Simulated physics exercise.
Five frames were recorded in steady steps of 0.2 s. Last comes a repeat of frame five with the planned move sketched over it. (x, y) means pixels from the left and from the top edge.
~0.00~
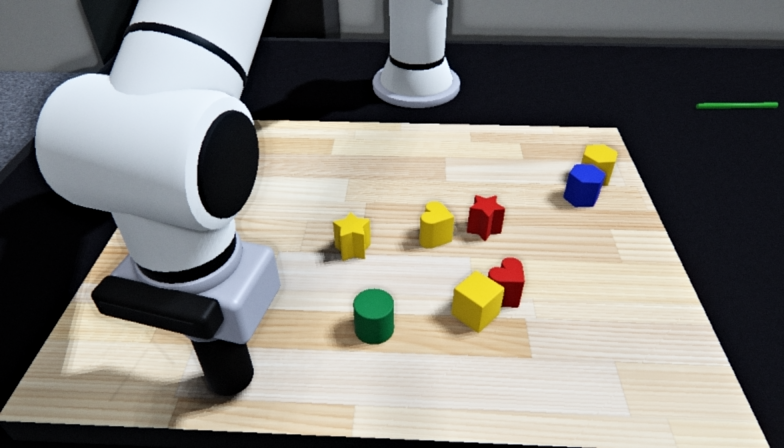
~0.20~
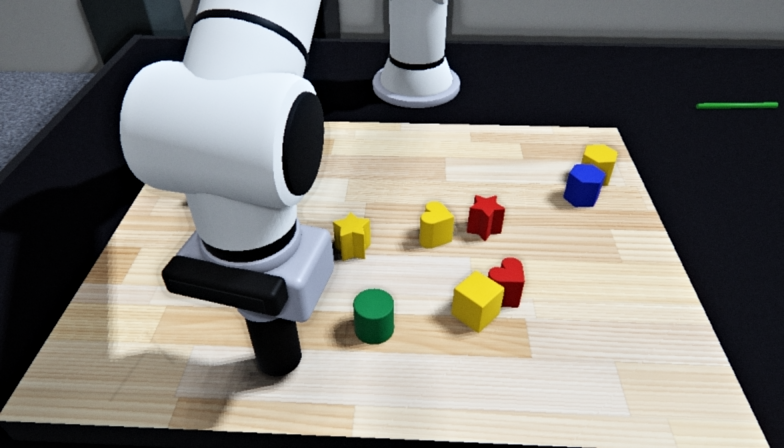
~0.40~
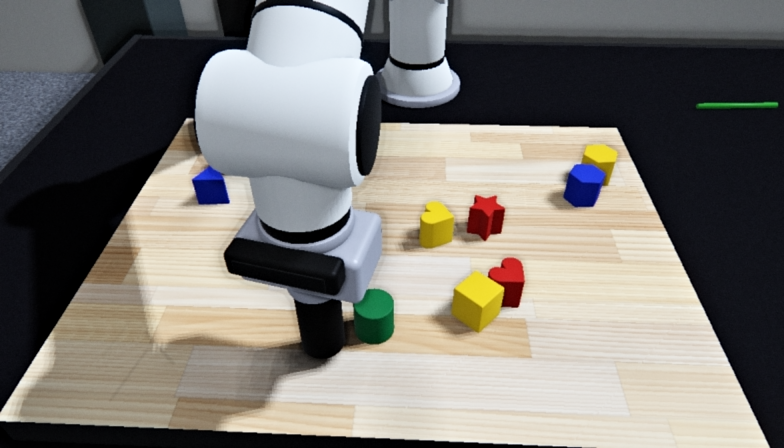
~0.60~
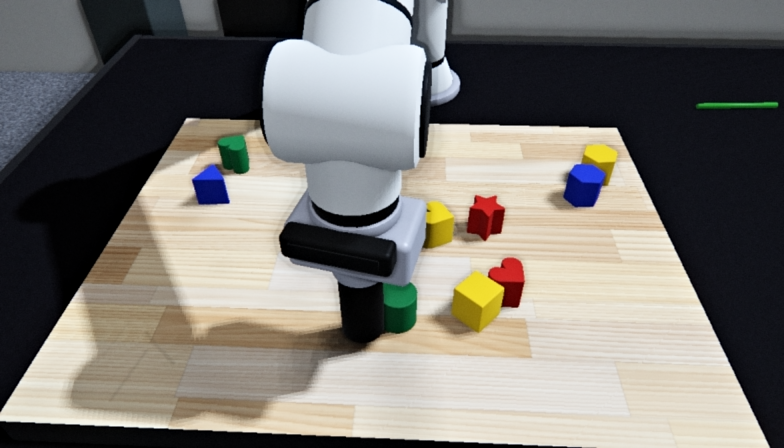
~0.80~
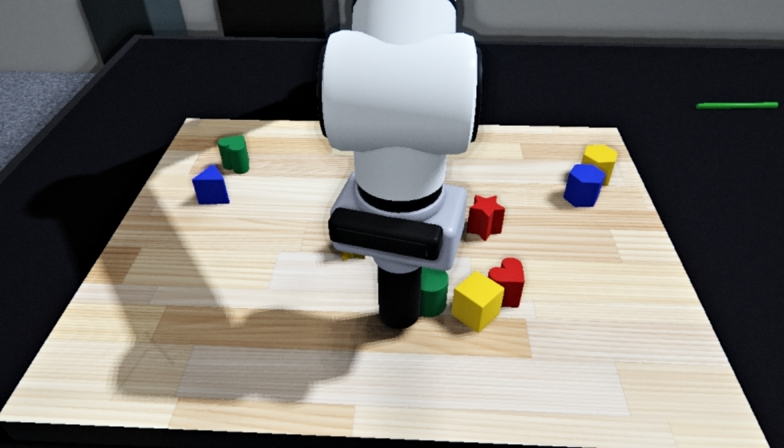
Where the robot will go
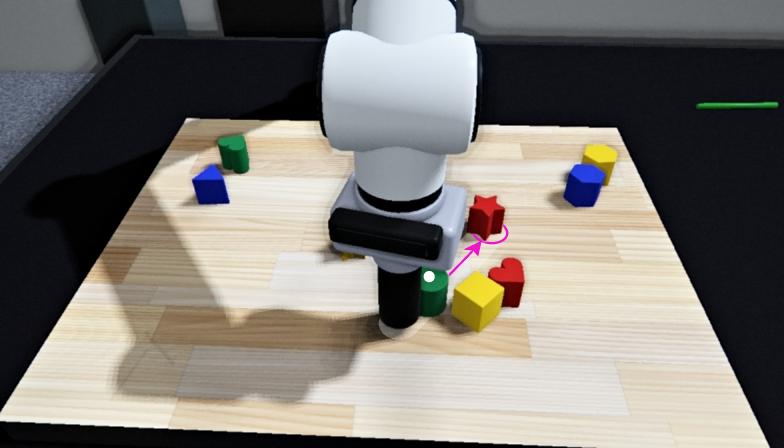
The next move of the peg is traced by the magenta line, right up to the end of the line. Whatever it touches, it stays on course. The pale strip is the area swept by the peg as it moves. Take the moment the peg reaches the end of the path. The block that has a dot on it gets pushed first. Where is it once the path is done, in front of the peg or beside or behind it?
The peg loses it on the way.
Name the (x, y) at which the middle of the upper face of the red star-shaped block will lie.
The answer is (500, 188).
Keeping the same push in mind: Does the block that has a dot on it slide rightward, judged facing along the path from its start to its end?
My answer is yes.
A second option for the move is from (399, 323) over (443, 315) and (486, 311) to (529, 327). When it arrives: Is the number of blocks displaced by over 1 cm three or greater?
Going by the path, yes.
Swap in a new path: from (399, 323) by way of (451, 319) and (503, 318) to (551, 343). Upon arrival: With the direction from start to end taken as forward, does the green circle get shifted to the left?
Answer: Yes.
Path on the board, straight from (399, 323) to (490, 231); the dot is on the green circle.
What follows on the original path. One third of the way, peg at (436, 279); green circle at (469, 249).
Two thirds of the way, peg at (467, 249); green circle at (505, 231).
At the end, peg at (491, 222); green circle at (523, 223); yellow heart-shaped block in place; red star-shaped block at (500, 188), turned 20° anticlockwise.
